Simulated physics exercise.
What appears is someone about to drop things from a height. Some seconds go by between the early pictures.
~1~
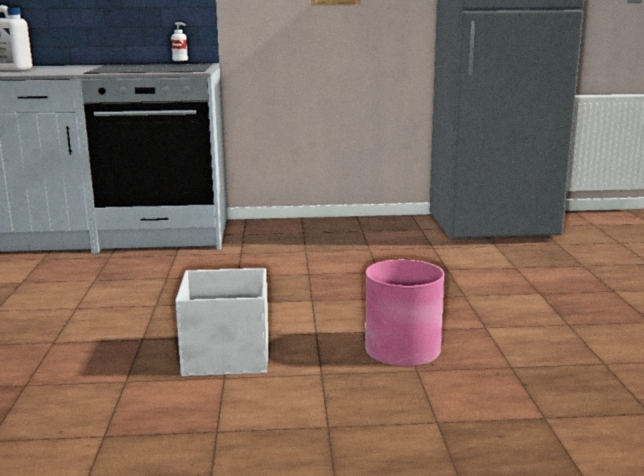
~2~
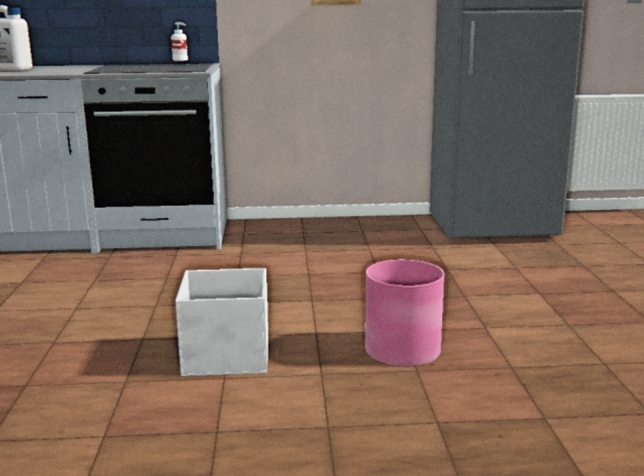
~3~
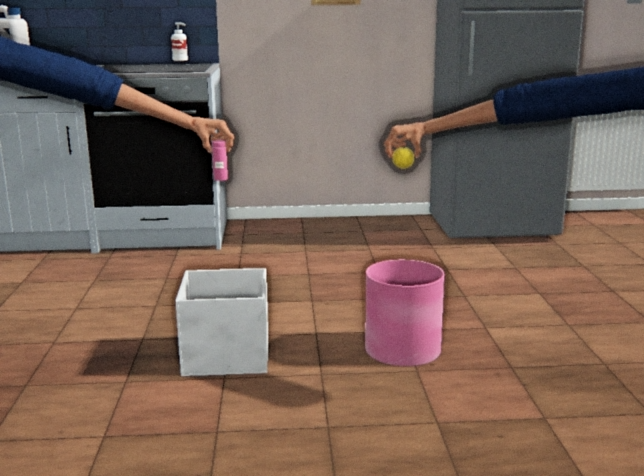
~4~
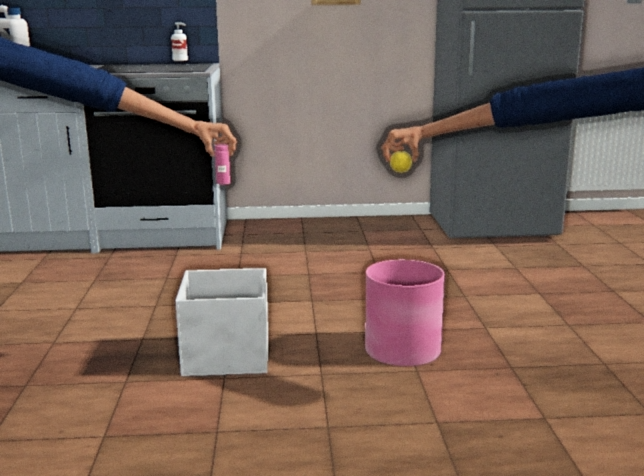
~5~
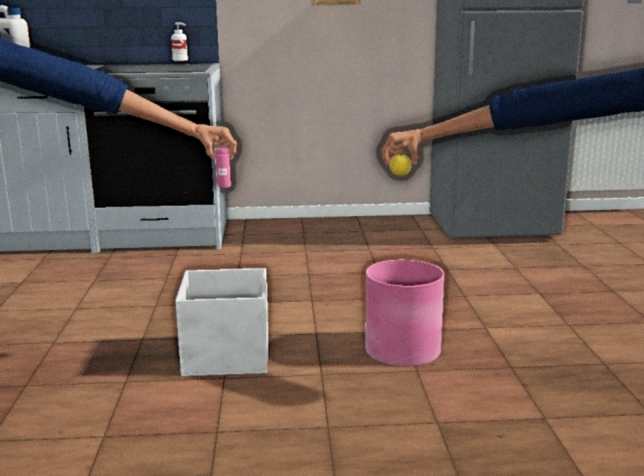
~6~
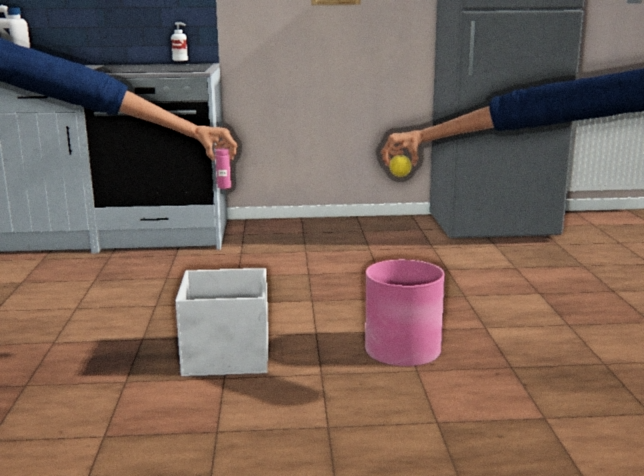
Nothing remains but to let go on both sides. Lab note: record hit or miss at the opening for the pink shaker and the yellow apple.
Pink shaker: Hit; yellow apple: Hit.
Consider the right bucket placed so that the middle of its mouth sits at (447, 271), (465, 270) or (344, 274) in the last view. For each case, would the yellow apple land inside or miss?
So, taking them in order, it fails to go in, it fails to go in and it fails to go in.
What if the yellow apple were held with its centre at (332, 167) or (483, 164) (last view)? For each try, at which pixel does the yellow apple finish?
It winds up near (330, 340) and then near (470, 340).
Then, 0.22 s past the last view, pink shaker in the air near (225, 215); yellow apple in the air near (399, 211).
Finally, the pink shaker is caught, near (231, 337); the yellow apple is caught, near (396, 338).
